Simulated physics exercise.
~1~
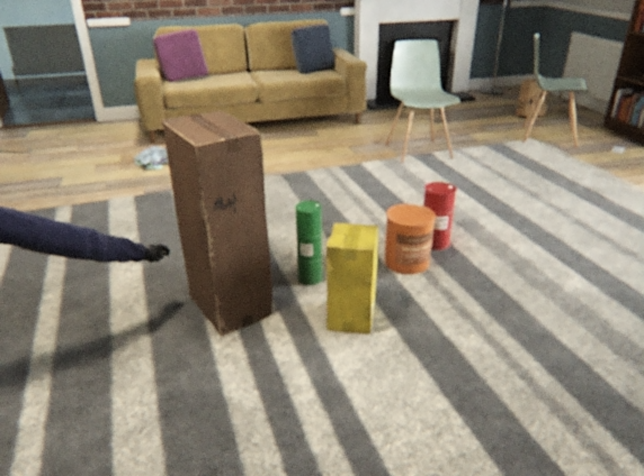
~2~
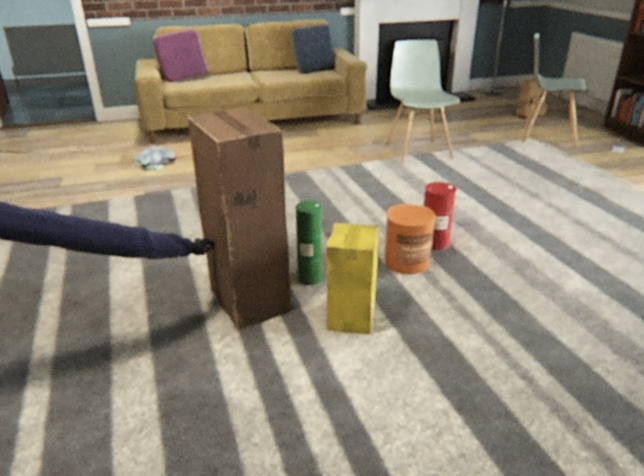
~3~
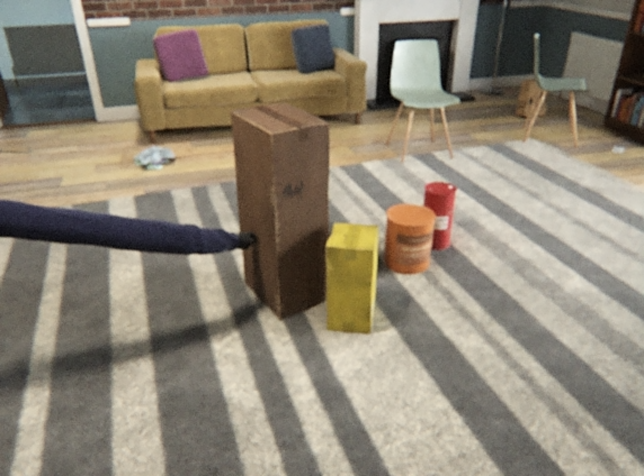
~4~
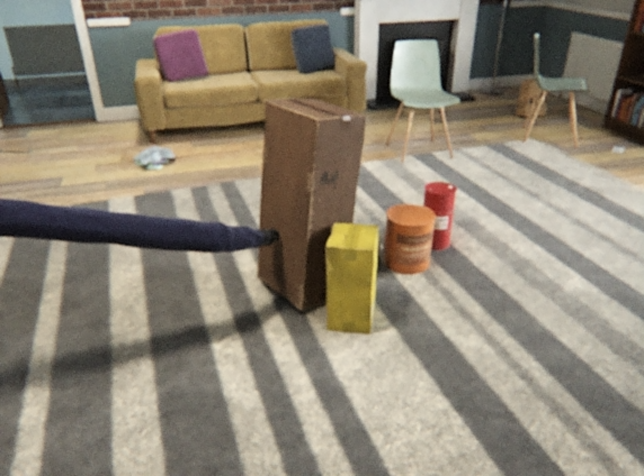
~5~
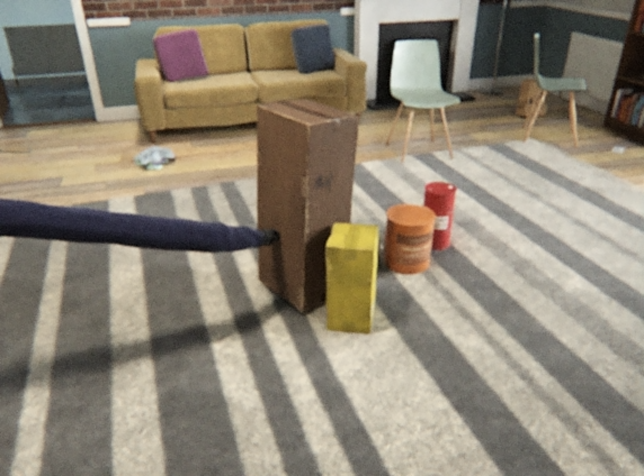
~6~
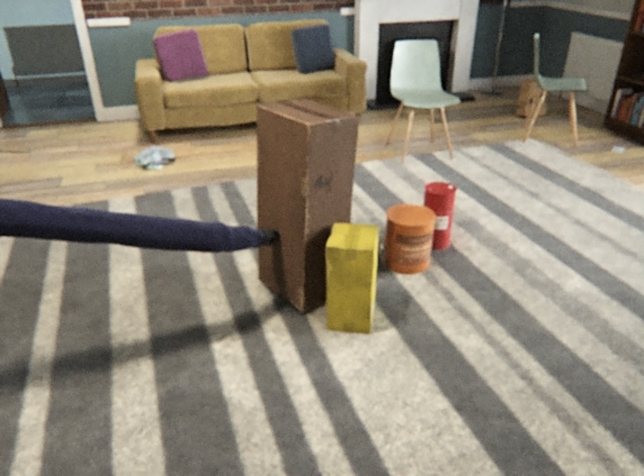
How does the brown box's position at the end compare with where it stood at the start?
At the start it stands apart on the left, with the green canister in plain view to its right. By the end it is farther right and slightly farther back, upright right beside the yellow box and blocking the view of the green canister.
